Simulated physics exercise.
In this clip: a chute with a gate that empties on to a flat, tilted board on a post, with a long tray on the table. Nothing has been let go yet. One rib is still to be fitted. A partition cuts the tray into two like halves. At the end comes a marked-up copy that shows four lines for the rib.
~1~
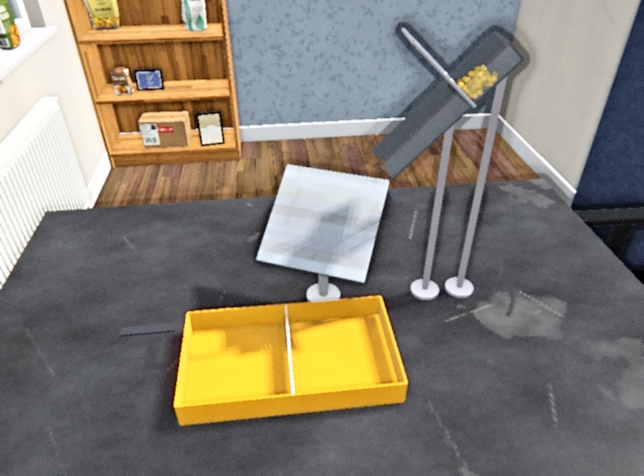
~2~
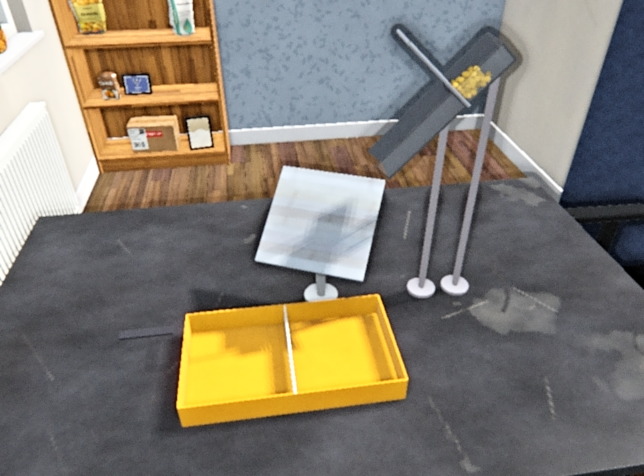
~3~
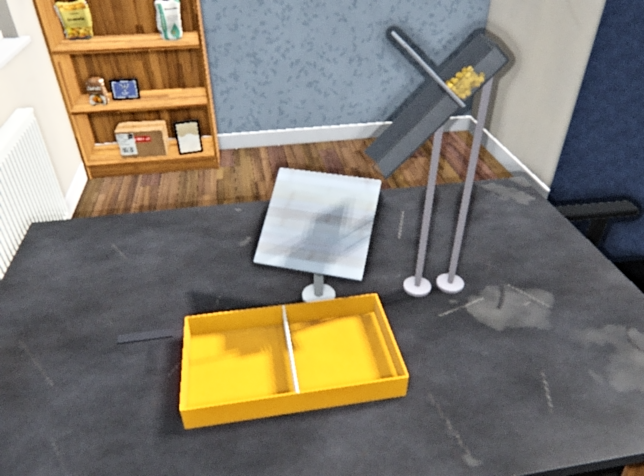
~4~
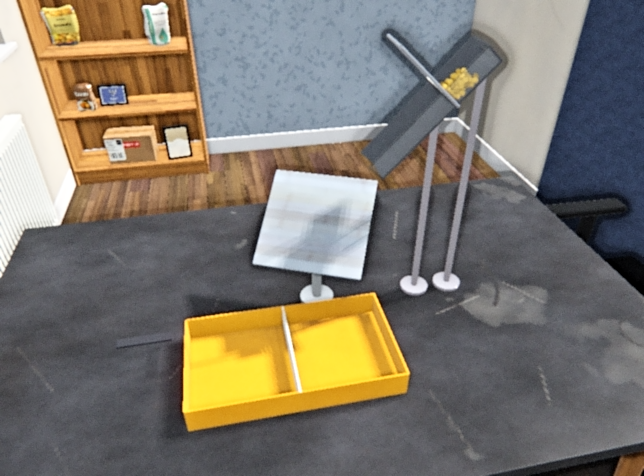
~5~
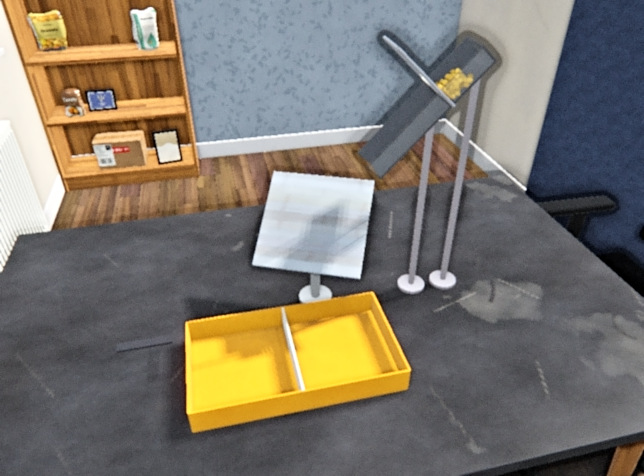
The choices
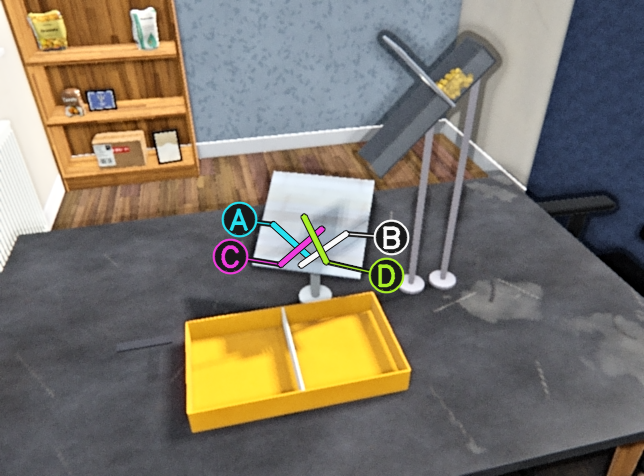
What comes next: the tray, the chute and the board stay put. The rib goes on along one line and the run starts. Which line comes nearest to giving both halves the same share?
The answer is line C.
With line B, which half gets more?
Left.
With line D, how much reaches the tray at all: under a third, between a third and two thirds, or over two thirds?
It is over two thirds.
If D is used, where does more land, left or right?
More lands on the right.
On the marked copy, line A from (273, 224) to (310, 258); line B from (346, 233) to (301, 265); line C from (321, 229) to (280, 264); line D from (304, 216) to (326, 261).
With A, of what is caught, about a tenth in the left half, the larger part in the right.
With B, of what is caught, almost all in the left half, just a few in the right.
With C, of what is caught, roughly two thirds in the left half, roughly a third in the right.
With D, of what is caught, about a tenth in the left half, almost all in the right.
